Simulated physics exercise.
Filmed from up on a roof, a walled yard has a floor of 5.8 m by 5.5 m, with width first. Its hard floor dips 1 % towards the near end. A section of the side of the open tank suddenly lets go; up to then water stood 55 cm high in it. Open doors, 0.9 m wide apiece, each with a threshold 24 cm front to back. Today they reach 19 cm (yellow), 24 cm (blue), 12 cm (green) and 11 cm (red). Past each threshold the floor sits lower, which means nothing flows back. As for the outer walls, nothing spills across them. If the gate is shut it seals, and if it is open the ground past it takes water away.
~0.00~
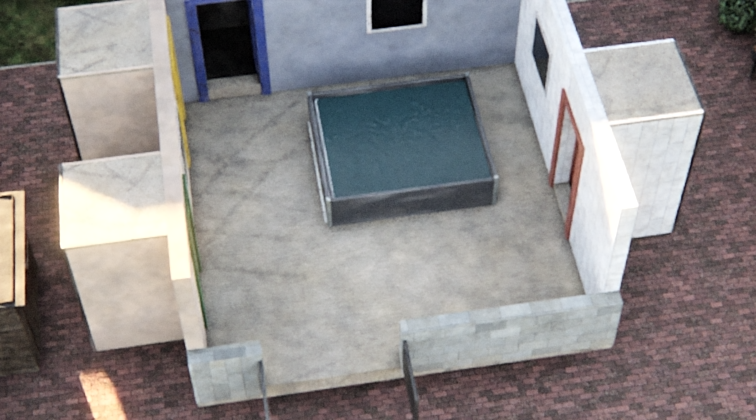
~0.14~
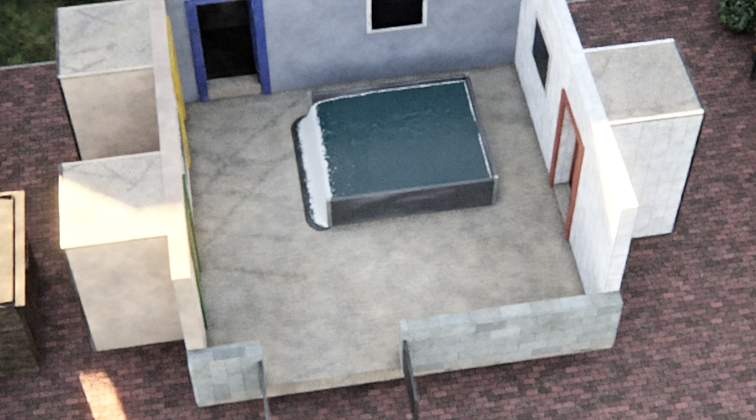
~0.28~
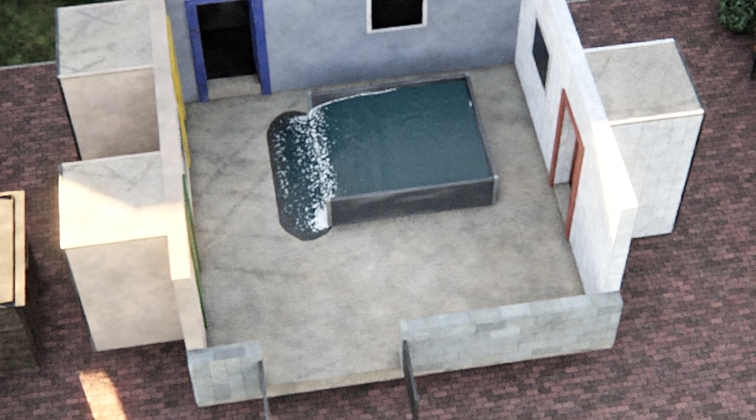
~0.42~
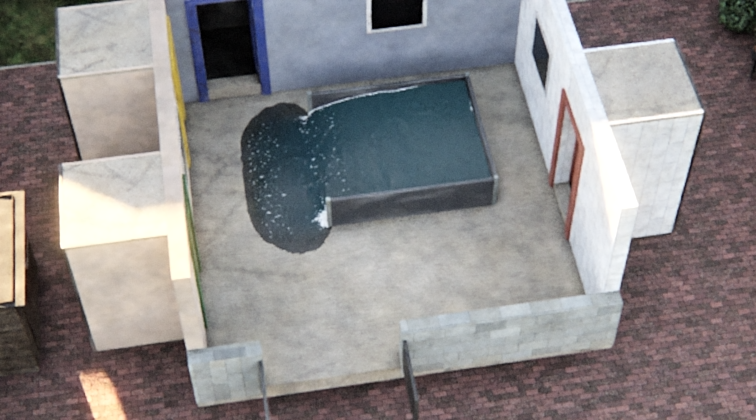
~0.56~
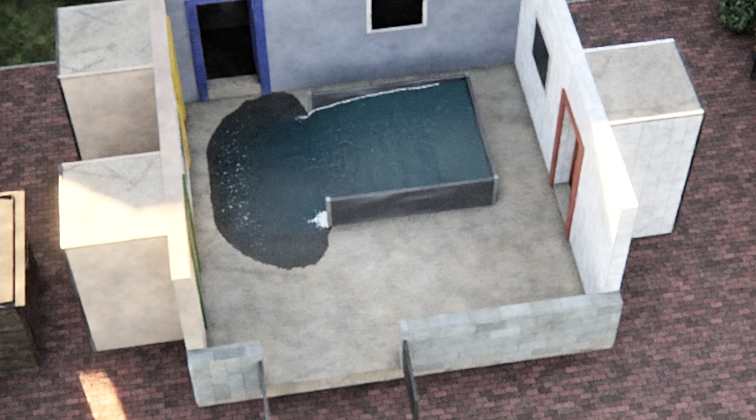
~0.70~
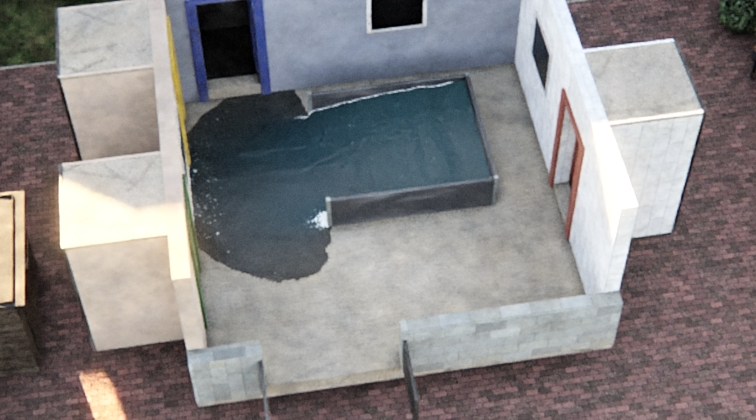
A walled yard with a pale hard floor, seen from high above by a still camera, sits amid dark reddish paving, with pale block-like structures outside its left and right walls. A tank of dark teal water stands near the back, between a blue-framed doorway at the back left and a red-framed one on the right. The tank's left side gives way, and white-flecked water pours out, spreading leftward in a widening rounded sheet to the left wall.
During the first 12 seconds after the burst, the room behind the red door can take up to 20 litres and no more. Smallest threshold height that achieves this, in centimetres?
7.5 cm.
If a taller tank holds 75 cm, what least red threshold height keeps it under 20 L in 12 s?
Minimum height: Approx. 11.5 cm.
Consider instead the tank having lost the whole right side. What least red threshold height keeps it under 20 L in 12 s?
Close to 25 cm at the least.
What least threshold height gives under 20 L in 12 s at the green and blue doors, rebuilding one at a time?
About 13.5 cm at green and 21 cm at blue.
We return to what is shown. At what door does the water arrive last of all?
Last comes the red one.
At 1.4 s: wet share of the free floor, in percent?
Approximately 30 % of the floor.
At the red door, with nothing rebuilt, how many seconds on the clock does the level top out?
Around 9.0 s, give or take.
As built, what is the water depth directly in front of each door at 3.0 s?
Depths in cm: Yellow 31, blue 25, green 17, red 0.
After 1.4 s water covers 30 % of the floor, deepest (38 cm) near (203, 187); it has not reached the red door.
After 3.0 s water covers 45 % of the floor, deepest (38 cm) near (211, 379); it has not reached the red door.
After 12.0 s water covers 100 % of the floor, deepest (10 cm) near (512, 336); 8 cm at the red door, 2 litres in over its 11 cm threshold.
At the red door as built, the water arrived by 6.1 s and peaked near 11 cm at 9.0 s.
Run again over the same 12 s with other heights there, 26 litres in over 7 cm, 6 litres over 9.5 cm. The limit of 20 litres is kept from about 7.5 cm up.
